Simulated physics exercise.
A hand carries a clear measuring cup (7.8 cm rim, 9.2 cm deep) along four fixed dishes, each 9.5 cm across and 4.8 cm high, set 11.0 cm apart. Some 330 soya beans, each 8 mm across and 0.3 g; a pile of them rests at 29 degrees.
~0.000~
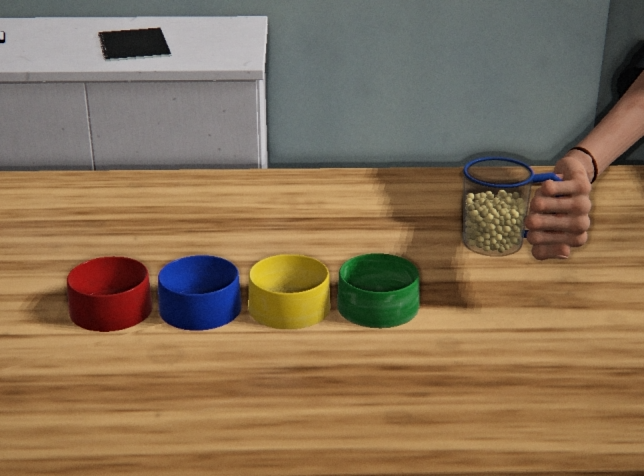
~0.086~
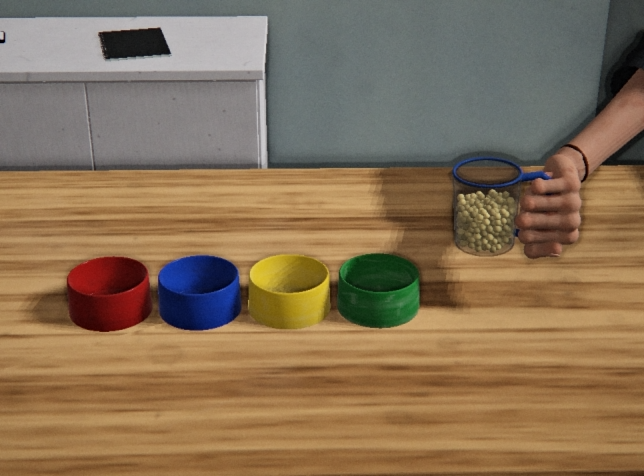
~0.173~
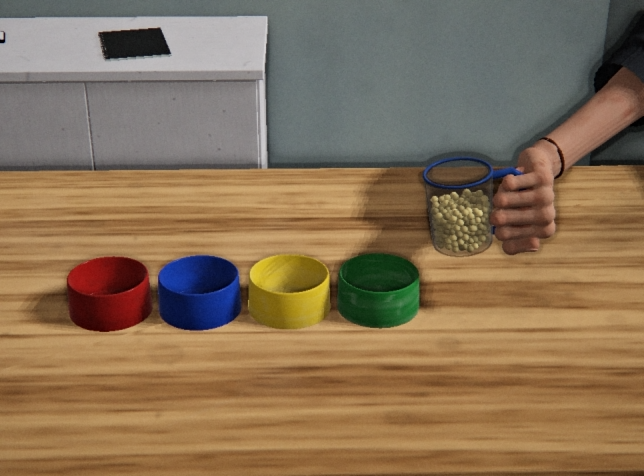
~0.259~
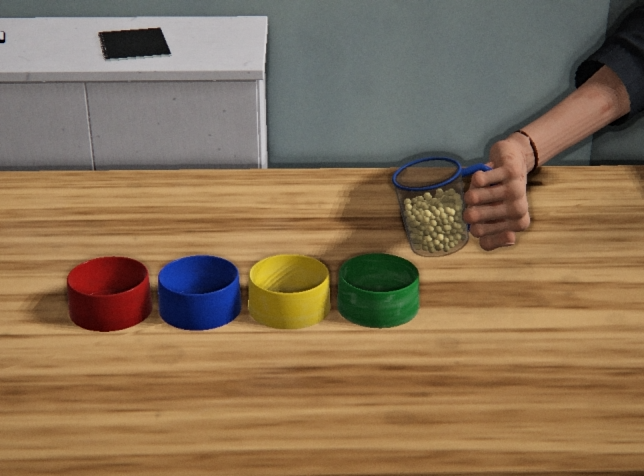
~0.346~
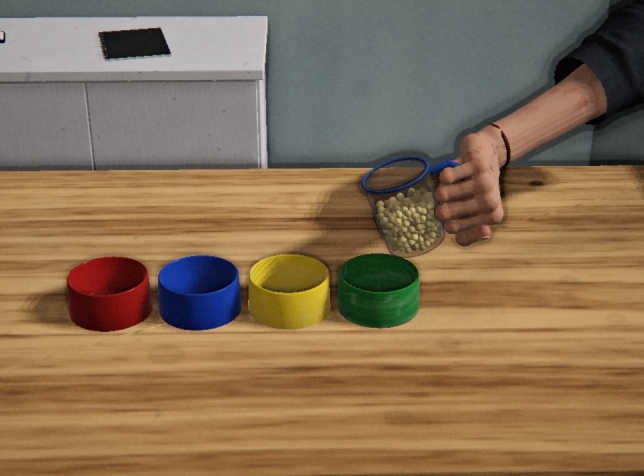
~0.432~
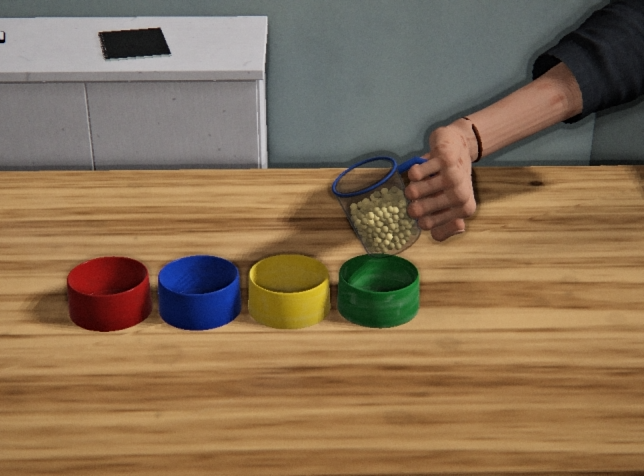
A hand holding a clear, blue-rimmed measuring cup of pale soya beans moves left above a wooden table, gradually tilting the cup leftward as it nears the green dish, while the red, blue, yellow and green dishes stay still.
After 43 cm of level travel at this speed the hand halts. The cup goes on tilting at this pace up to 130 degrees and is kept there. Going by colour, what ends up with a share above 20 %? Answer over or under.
Red: Over, blue: Under, green: Under, yellow: Under, counter: Under.
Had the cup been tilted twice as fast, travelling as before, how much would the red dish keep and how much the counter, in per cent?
In that case red 70, counter 20.
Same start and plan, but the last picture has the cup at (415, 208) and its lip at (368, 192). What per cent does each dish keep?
Red 100, blue 0, green 0, yellow 0.
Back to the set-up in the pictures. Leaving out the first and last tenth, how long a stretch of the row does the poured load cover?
Some 6 cm.
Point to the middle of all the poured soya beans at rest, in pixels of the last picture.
Around (105, 294).
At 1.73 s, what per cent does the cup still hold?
Some 80 per cent of the load.
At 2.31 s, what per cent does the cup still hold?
Some 0 per cent of the load.
Then, at 1.21 s, tilt 73 degrees; cup holds 100 %.
After 1.73 s, tilt 106 degrees; cup holds 80 %, red 20 %.
After 2.31 s, tilt 130 degrees; cup holds 0 %, red 100 %.
In the end, at 2.7 s, red 100 %, blue 0 %, green 0 %, yellow 0 %, counter 0 %.
